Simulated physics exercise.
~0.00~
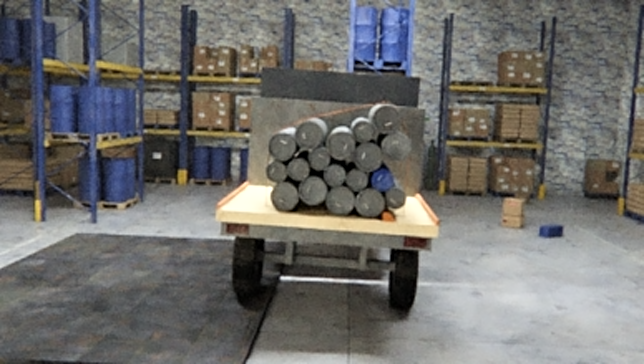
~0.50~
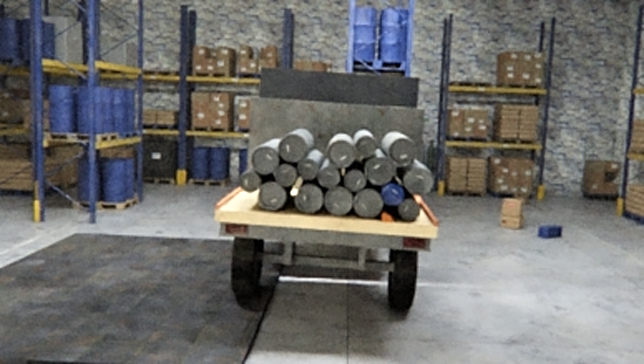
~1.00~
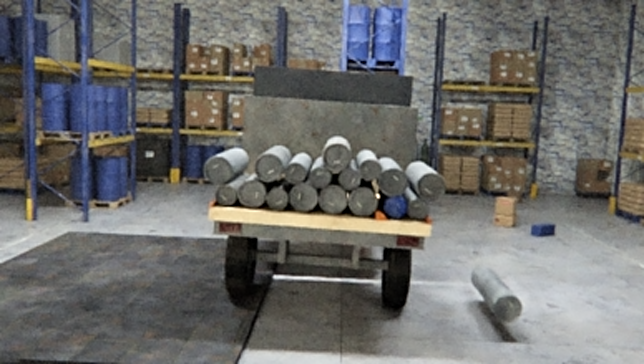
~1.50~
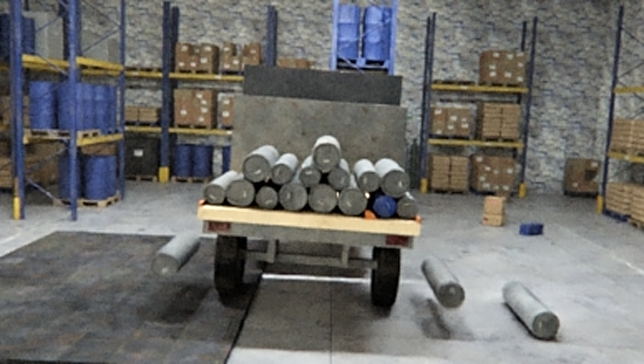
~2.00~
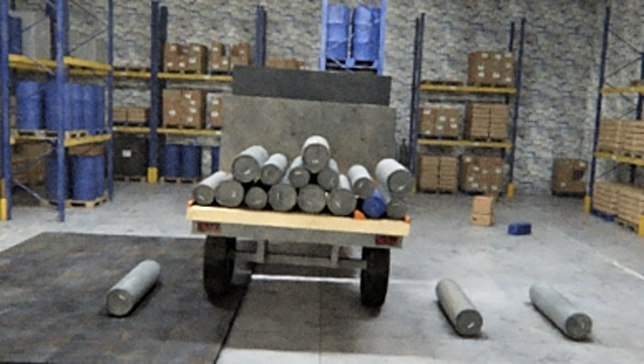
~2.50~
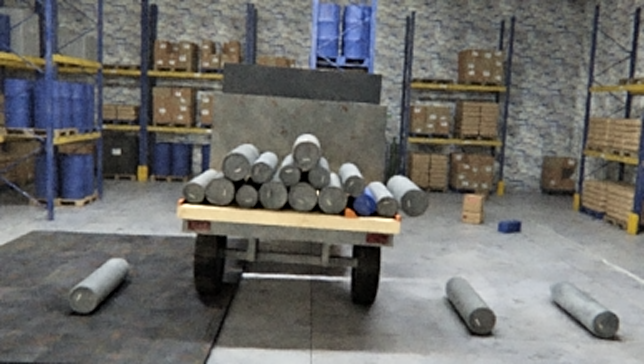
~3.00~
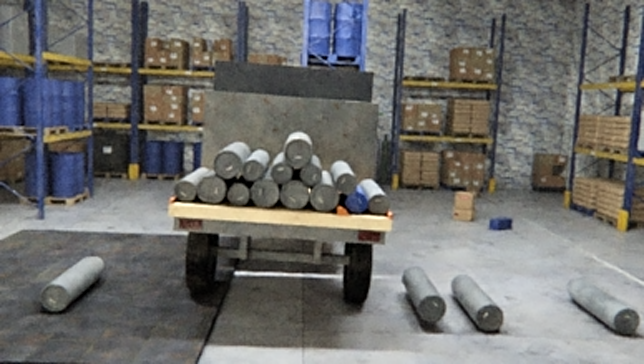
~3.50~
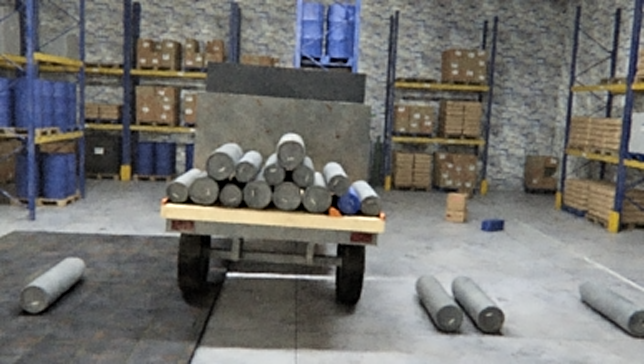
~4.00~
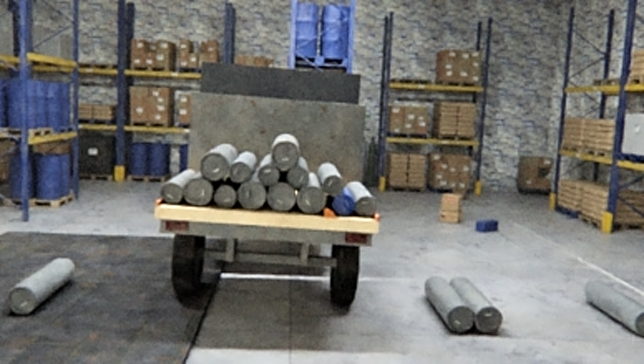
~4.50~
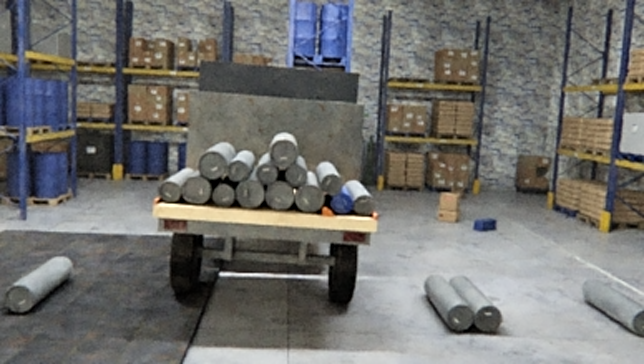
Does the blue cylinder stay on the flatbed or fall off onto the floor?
The blue cylinder stays on the flatbed, coming to rest near the right edge of the deck.
